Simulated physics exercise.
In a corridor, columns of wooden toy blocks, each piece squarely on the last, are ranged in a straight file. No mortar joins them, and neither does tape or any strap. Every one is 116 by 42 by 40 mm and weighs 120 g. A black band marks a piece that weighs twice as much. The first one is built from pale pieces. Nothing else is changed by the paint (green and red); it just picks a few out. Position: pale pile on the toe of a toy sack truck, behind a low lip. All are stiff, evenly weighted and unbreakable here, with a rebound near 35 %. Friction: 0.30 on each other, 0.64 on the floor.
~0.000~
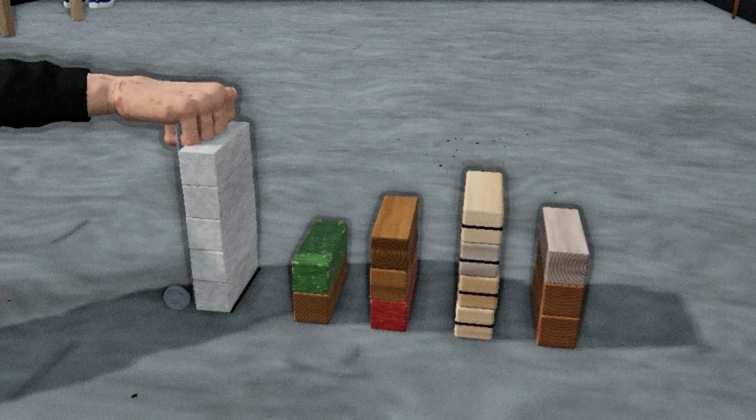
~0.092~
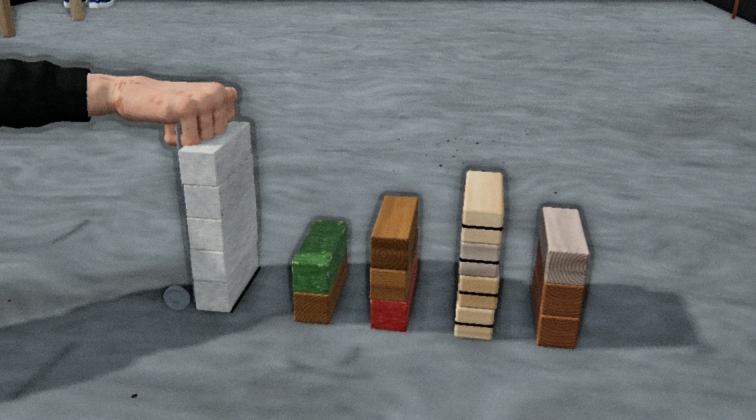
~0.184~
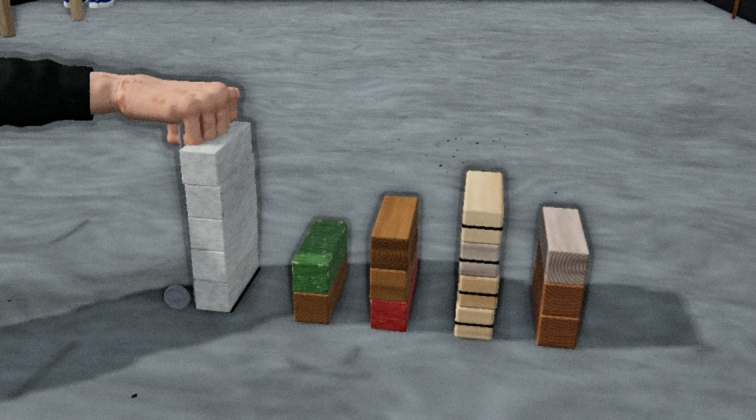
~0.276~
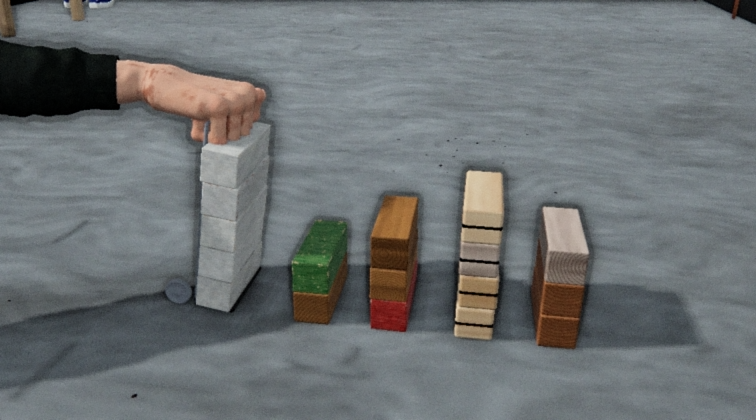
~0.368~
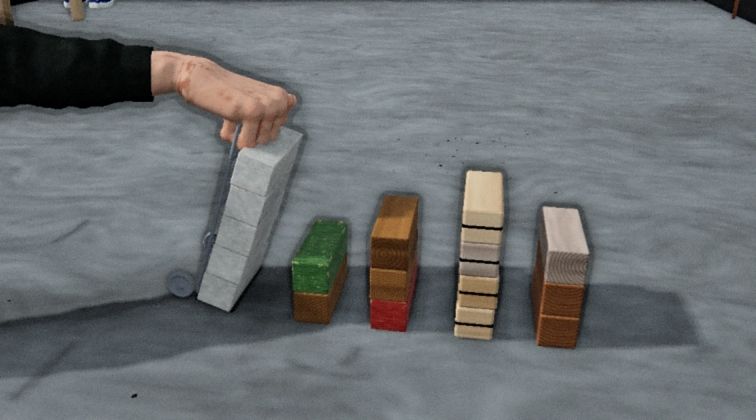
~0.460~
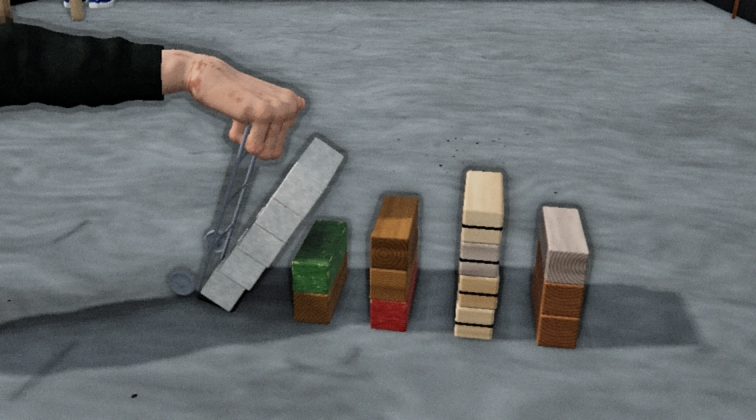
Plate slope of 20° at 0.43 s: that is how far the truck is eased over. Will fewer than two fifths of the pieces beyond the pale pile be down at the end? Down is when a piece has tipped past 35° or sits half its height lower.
Yes.
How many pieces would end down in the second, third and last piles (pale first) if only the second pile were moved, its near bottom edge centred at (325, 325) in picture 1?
You'd end with the second pile at 0, the third at 1 and the last at 0 down.
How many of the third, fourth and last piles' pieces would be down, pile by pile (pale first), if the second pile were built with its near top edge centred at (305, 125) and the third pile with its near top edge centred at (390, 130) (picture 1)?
Pile by pile that makes third 5, fourth 3, last 2.
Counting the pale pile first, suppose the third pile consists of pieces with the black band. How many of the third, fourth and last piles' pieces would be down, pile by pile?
Third: 1; fourth: 0; last: 0.
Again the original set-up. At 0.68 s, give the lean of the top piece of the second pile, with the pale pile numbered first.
It leans around 10°.
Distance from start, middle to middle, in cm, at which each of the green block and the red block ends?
Approx. distance from start in cm - green 4, red 0.
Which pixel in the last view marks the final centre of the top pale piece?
End position: Near (414, 234) px.
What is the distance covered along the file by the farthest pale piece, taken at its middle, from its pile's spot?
Distance along: Near 24 cm.
After 0.54 s, 5 of the pale pile down; none of the 12 other blocks down, 2 disturbed; green block 7 mm from its place.
After 0.68 s, 5 of the pale pile down; none of the 12 other blocks down, 3 disturbed; green block 12° from how it stood.
In the end (1.7 s), 4 of the pale pile down; 1 of the 12 other blocks down; green block 33° from how it stood; red block unmoved. That is 8 per cent. From the last view, middles, green block near (350, 260), red block near (395, 291).
